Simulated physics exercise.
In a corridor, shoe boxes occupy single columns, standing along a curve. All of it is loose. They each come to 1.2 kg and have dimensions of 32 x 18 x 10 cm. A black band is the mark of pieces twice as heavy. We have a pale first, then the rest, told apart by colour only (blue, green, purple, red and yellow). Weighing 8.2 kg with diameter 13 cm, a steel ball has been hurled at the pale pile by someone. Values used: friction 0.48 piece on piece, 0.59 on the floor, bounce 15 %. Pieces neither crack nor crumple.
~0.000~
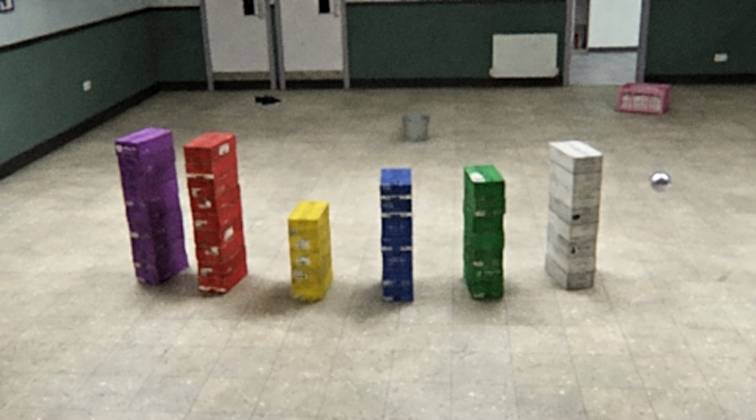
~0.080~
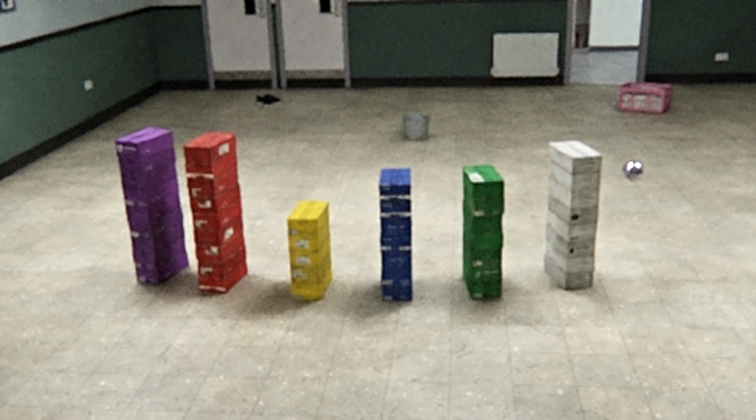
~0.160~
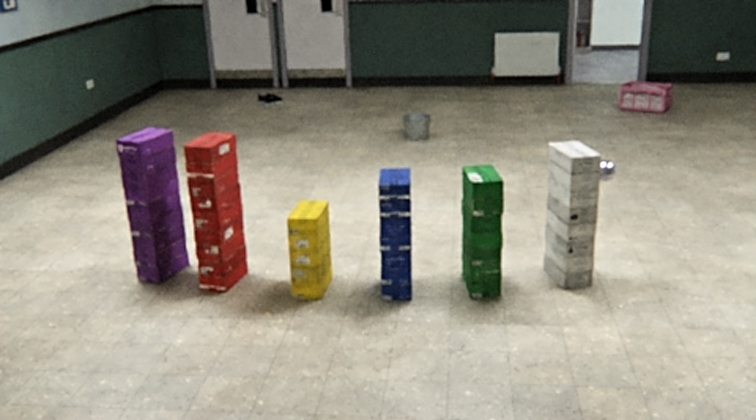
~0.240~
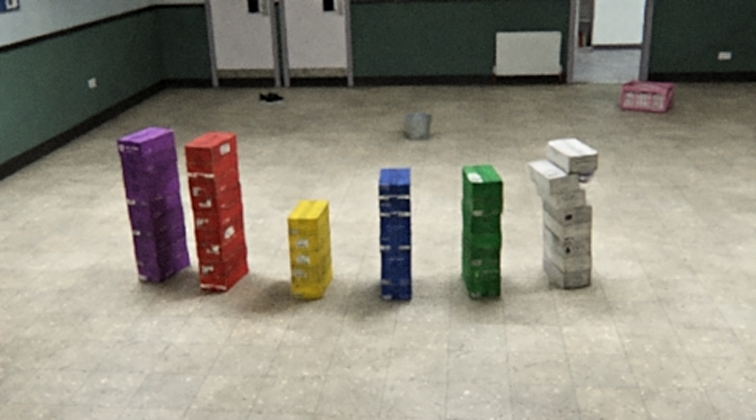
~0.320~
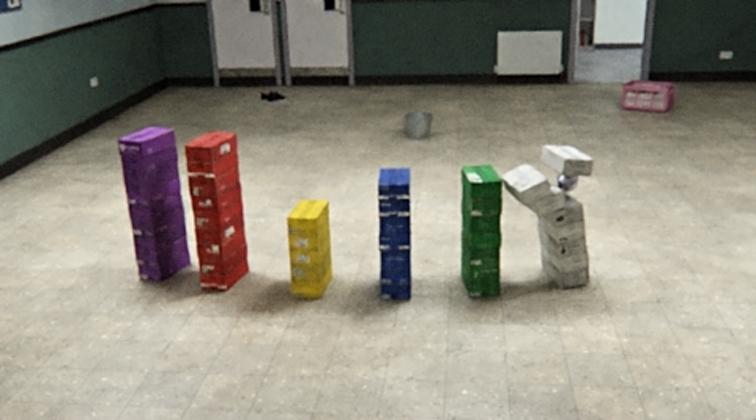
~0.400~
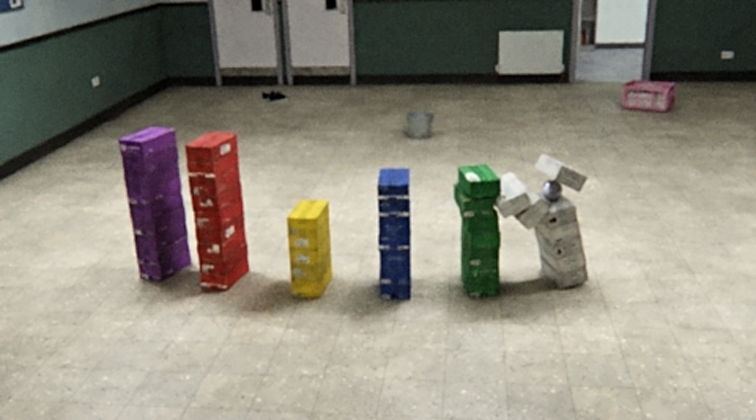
Six coloured stacks of boxes stood in a curved row as a shiny ball flew in from the right and struck the white stack, knocking its upper boxes leftward against the green one.
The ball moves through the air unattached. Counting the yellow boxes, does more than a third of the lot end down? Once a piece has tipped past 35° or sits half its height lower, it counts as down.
Yes.
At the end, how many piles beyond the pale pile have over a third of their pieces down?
I make it 5 of the piles.
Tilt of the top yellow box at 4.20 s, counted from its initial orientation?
Near 50 degrees from where it started.
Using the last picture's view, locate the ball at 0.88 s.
Estimated pixel: About (488, 263).
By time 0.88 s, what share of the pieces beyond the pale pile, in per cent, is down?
At that instant, 5 percent.
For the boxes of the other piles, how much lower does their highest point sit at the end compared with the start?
Roughly 54 centimetres.
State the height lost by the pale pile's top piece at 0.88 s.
Roughly 40 cm lower.
By 0.88 s, 8 of the pale pile down; none of the 5 yellow boxes down (2 of 37 in all colours); top yellow box unmoved; top green box tilted 16°, 44 mm lower.
By 1.76 s, 7 of the pale pile down; 5 of the 5 yellow boxes down (18 of 37 in all colours); top yellow box tilted 39°, 11 cm lower; top green box tilted 52°, 41 cm lower.
By 4.20 s, 7 of the pale pile down; 5 of the 5 yellow boxes down (35 of 37 in all colours); top yellow box tilted 54°, 26 cm lower; top blue box tilted 57°, 42 cm lower.
When it is over (5.3 s), 7 of the pale pile down; 5 of the 5 yellow boxes down (35 of 37 in all colours); top yellow box tilted 55°, 26 cm lower; top purple box upside down. That is 100 per cent. In pixels of the last frame, middles, top yellow box near (229, 251).
